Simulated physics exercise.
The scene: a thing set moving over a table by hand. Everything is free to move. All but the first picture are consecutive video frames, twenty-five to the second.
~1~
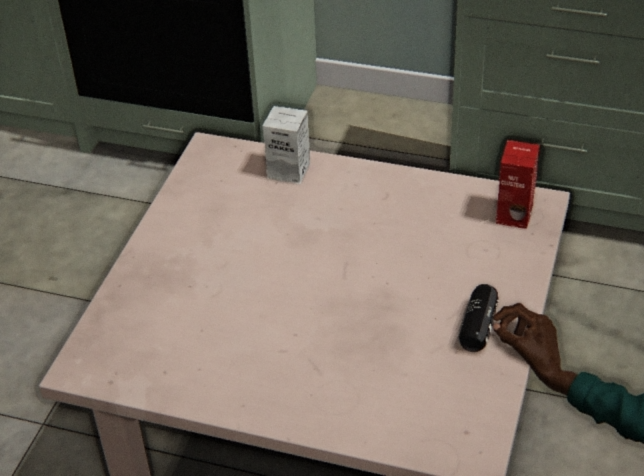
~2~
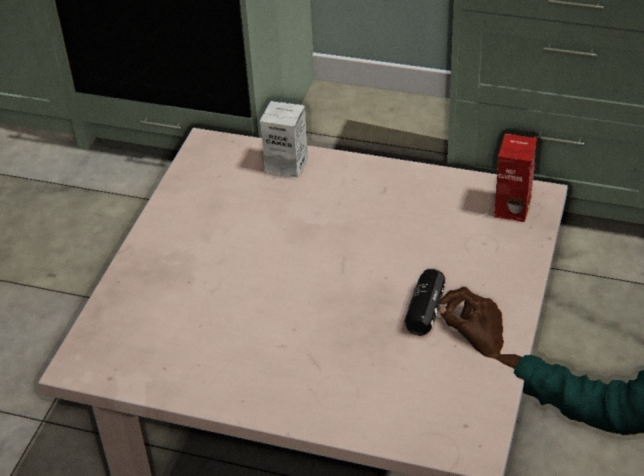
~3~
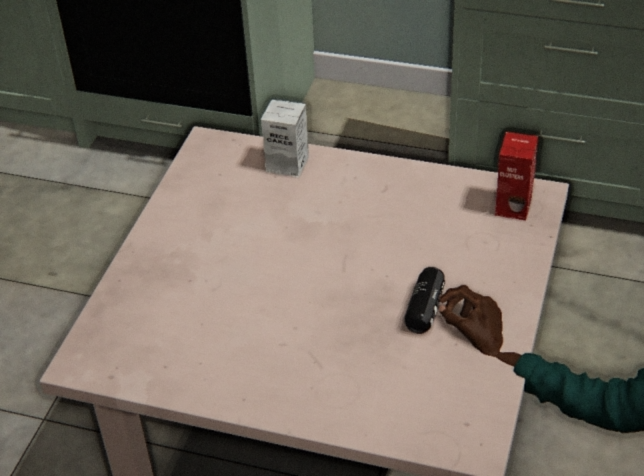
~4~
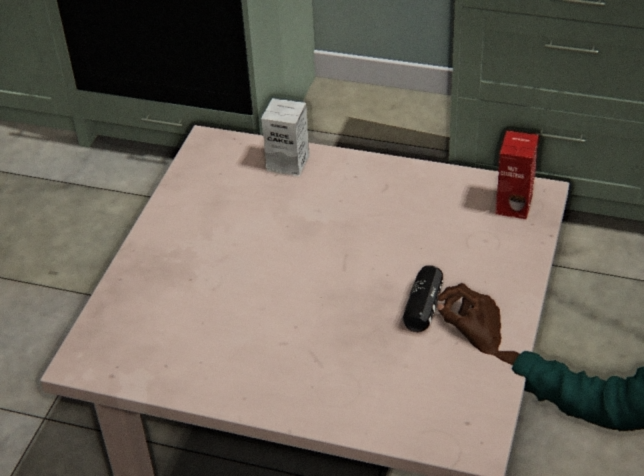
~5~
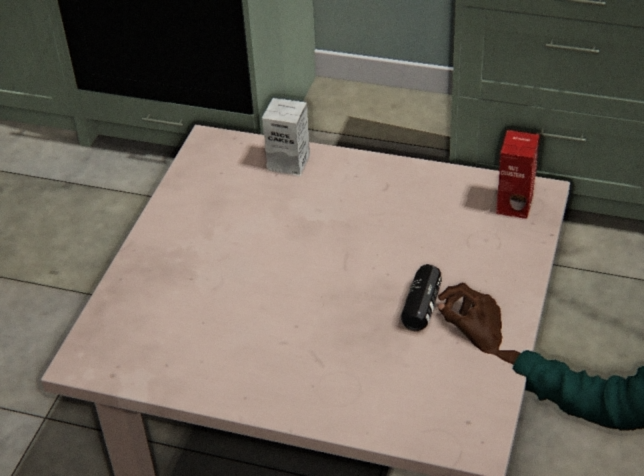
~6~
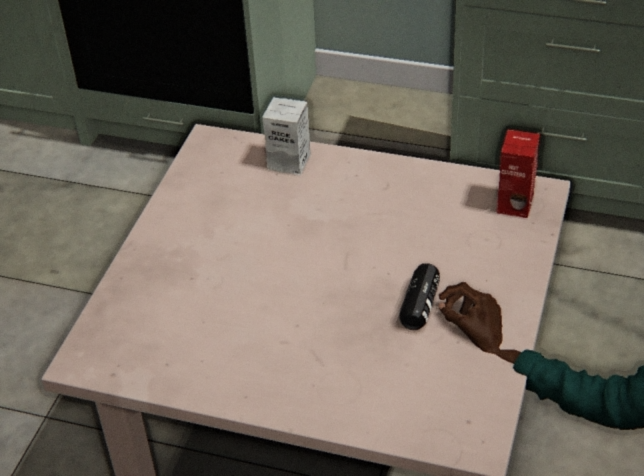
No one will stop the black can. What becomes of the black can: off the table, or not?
The black can is still on the table.
Then, 0.70 s after the last picture, black can rolled about its own width near (382, 290).
Then, 1.70 s after the last picture, black can rolled well along near (341, 283).
At rest, moved from the start, black can. Seen from the same camera at the end, black can near (310, 277).
